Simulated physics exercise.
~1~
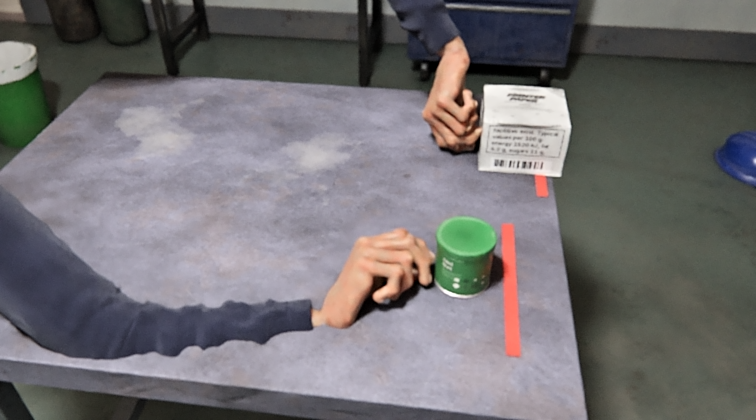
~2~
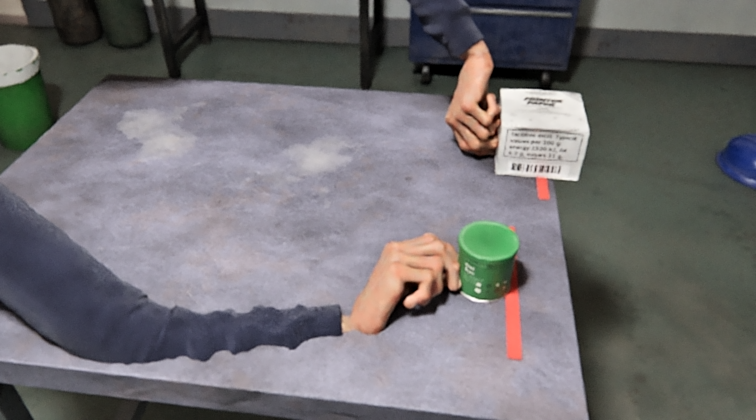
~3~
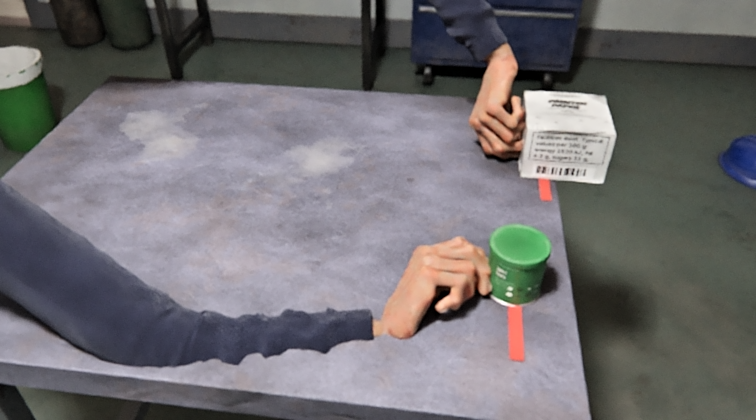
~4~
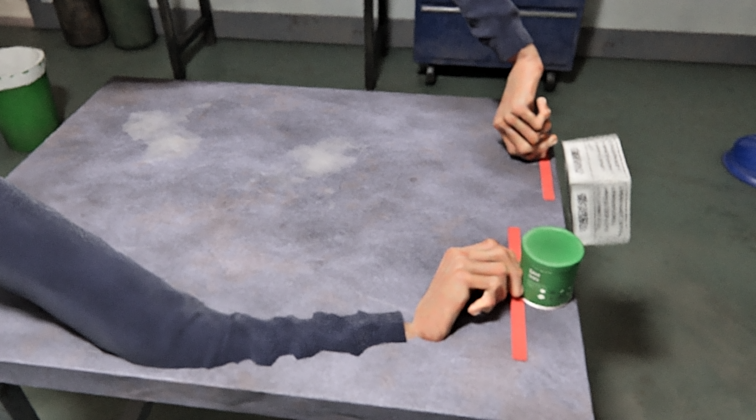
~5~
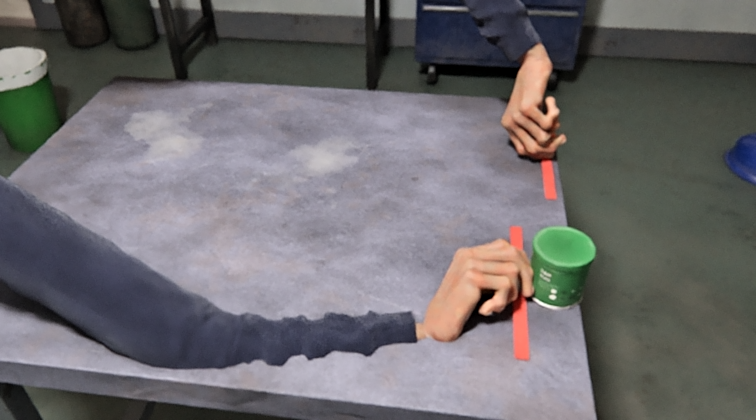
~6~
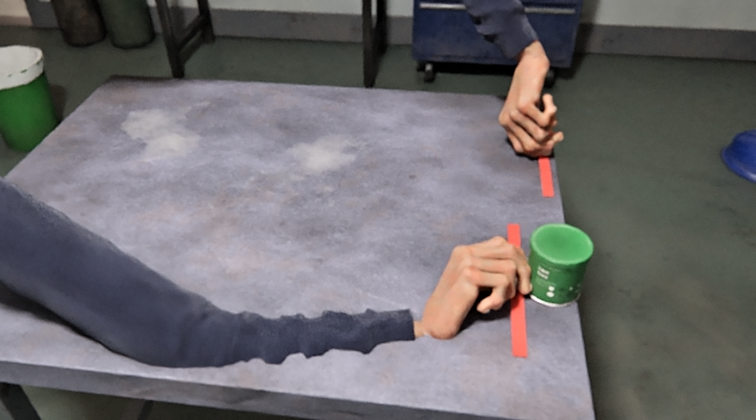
A white box and a green pot slid right across a table, each pushed by a hand towards red tape, until the box tipped over the edge and dropped out of sight while the pot stopped near the edge, still on the tabletop.
